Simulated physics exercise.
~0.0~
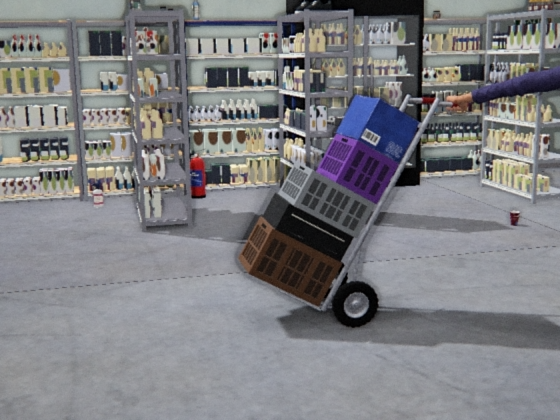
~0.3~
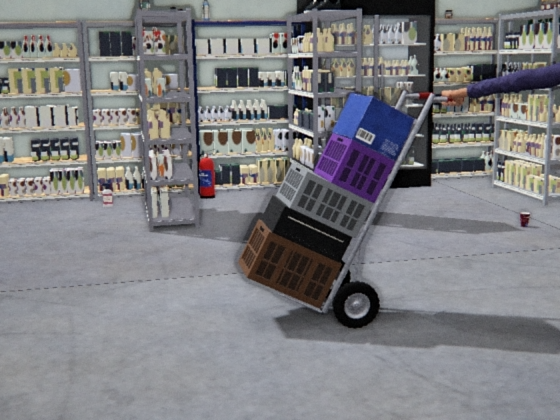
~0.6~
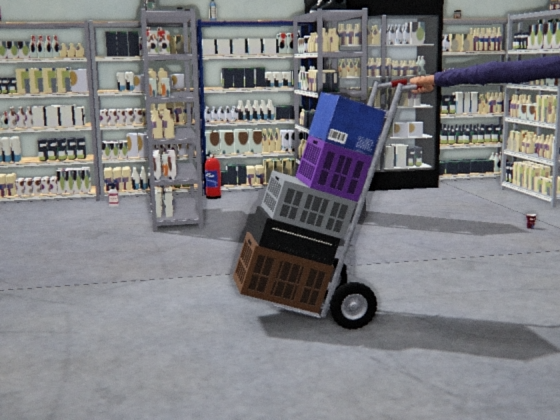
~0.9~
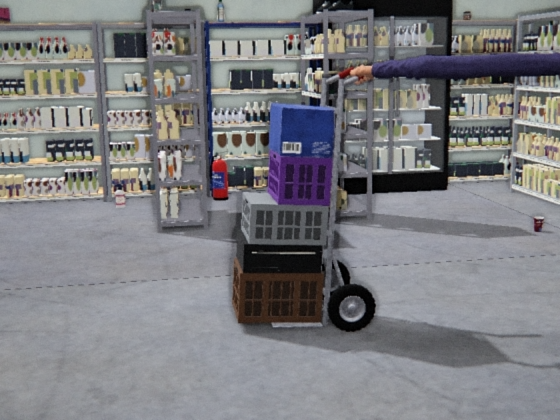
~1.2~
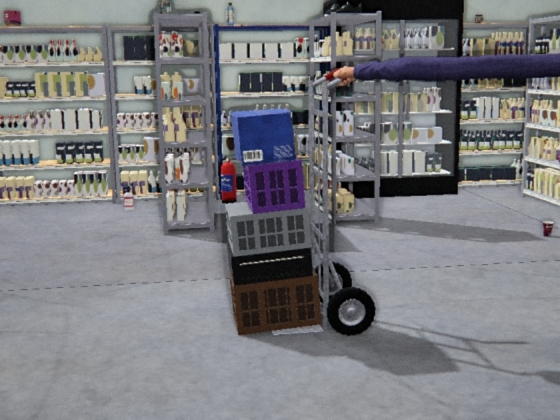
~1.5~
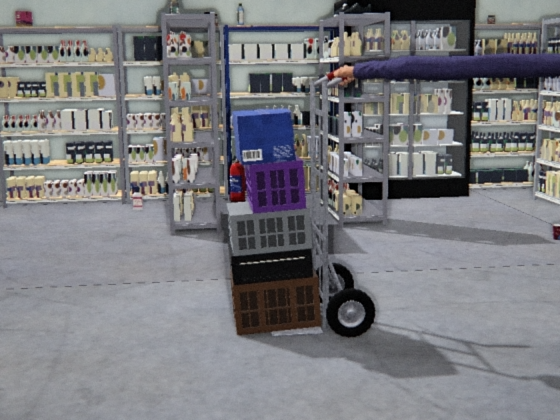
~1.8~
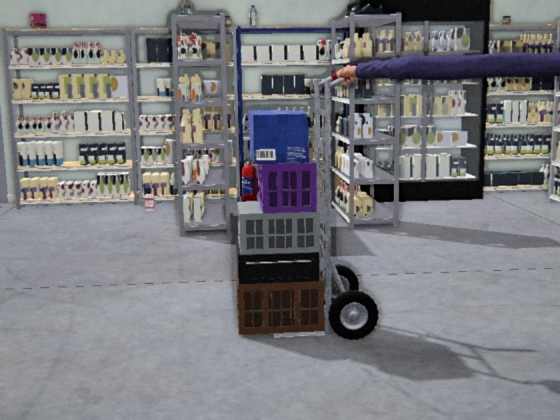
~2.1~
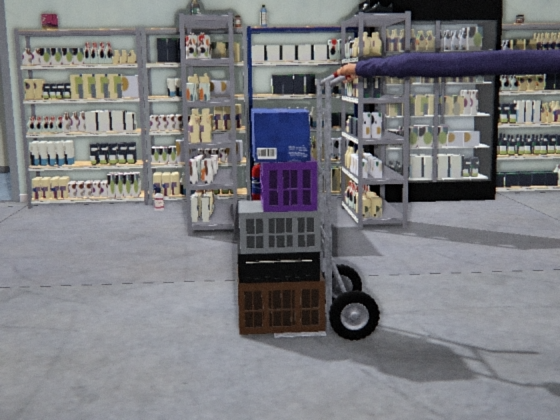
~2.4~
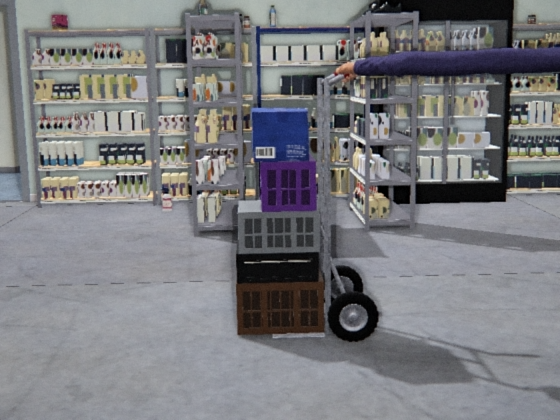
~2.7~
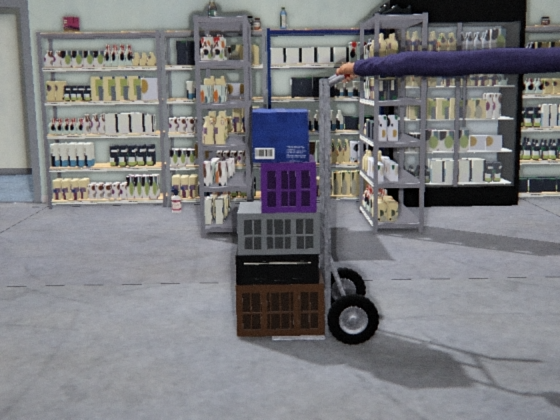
A loaded hand truck is tipped upright by an arm, and its stacked crates stay on.
